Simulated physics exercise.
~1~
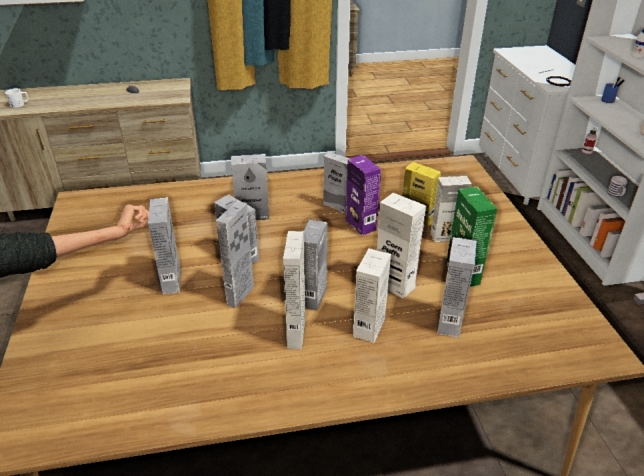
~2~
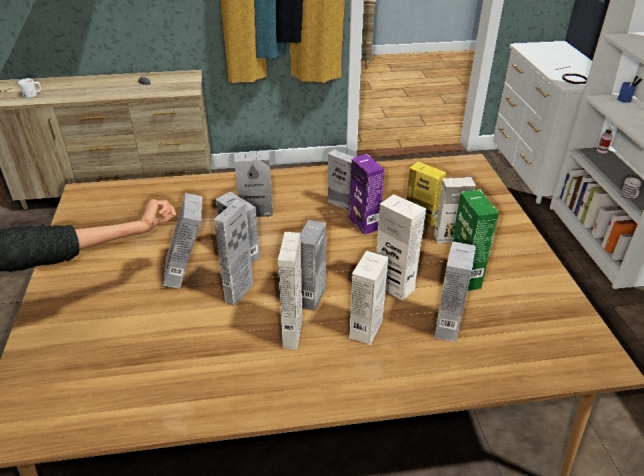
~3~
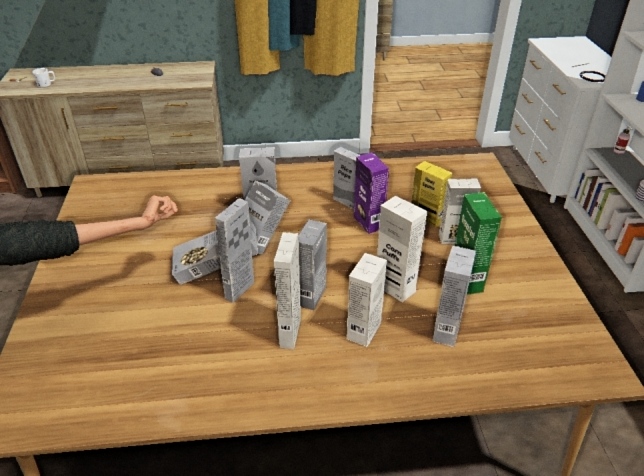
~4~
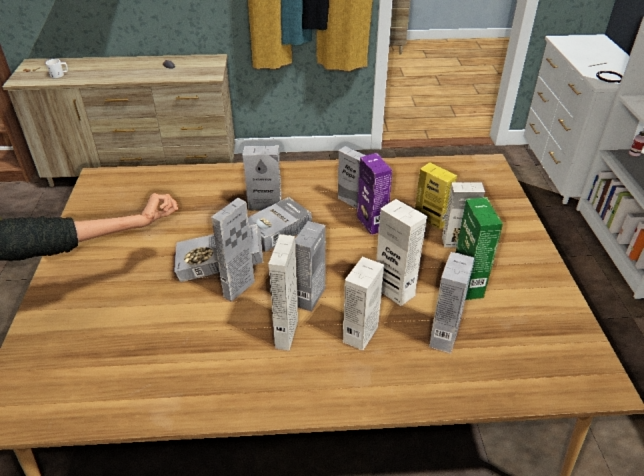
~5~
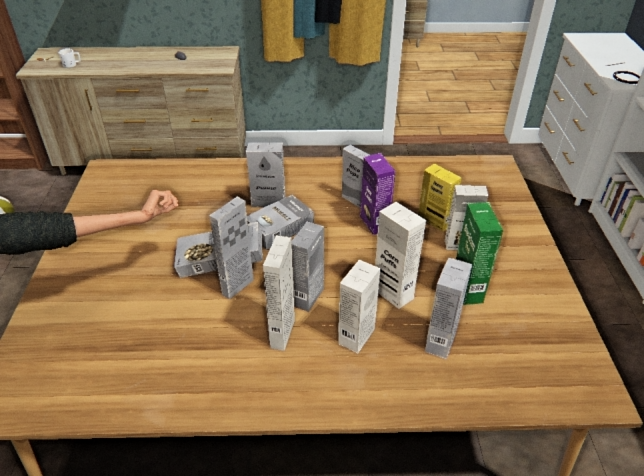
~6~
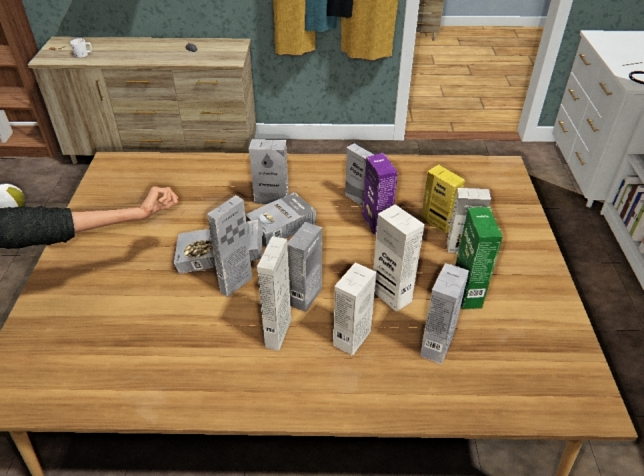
A hand tips a grey box into another, both fall, and the rest stay standing.
